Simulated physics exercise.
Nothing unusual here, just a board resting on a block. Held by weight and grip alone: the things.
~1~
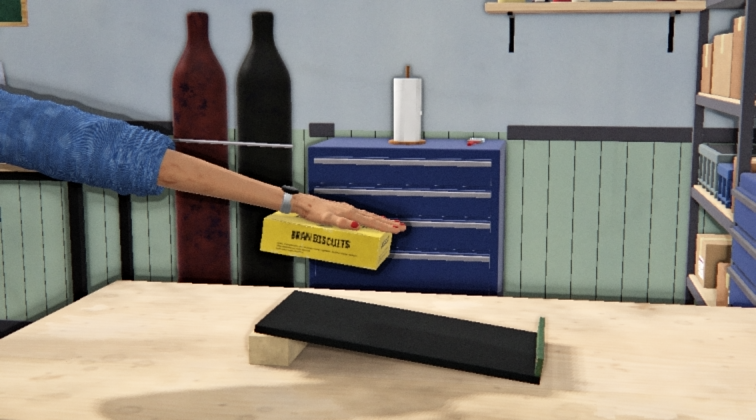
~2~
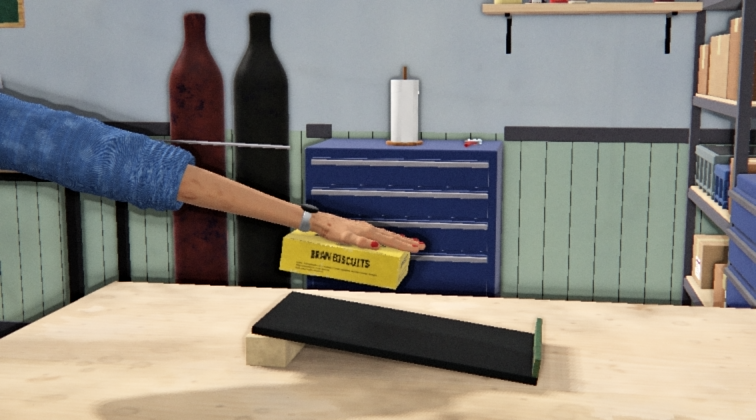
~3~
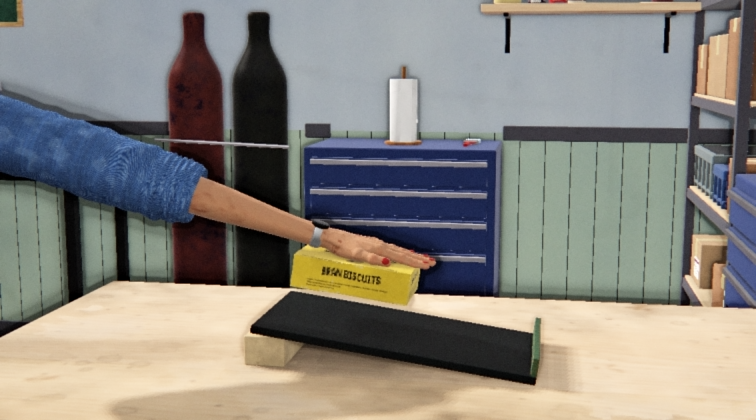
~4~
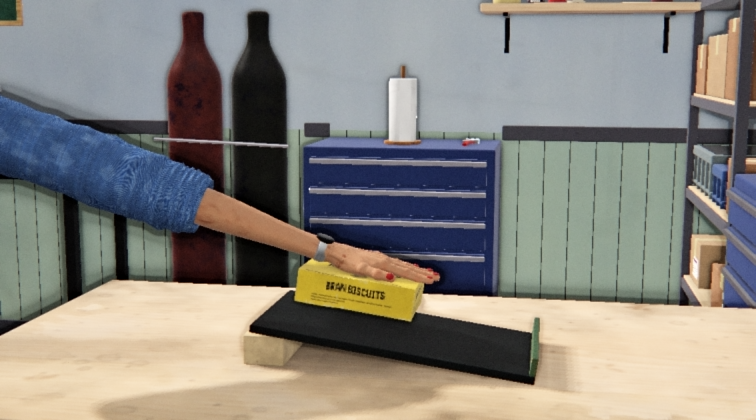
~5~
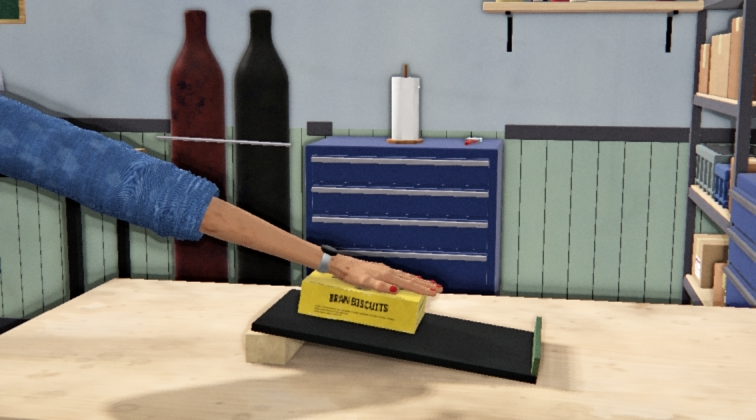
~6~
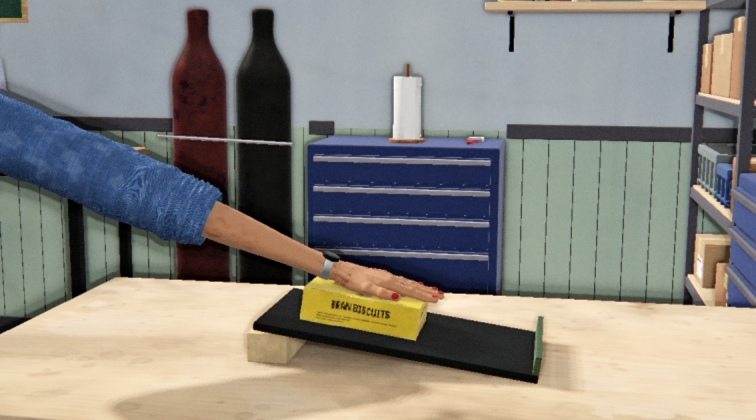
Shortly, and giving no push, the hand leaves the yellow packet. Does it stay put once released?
Yes, as I see it, it holds its spot.
Then, 0.20 s later than the last frame, all is still.
Then, 0.50 s later than the last frame, yellow packet resting near (367, 305).
When it is over, it is as before. End places, in pixels of the last picture, yellow packet near (367, 305). The yellow packet remains at rest.
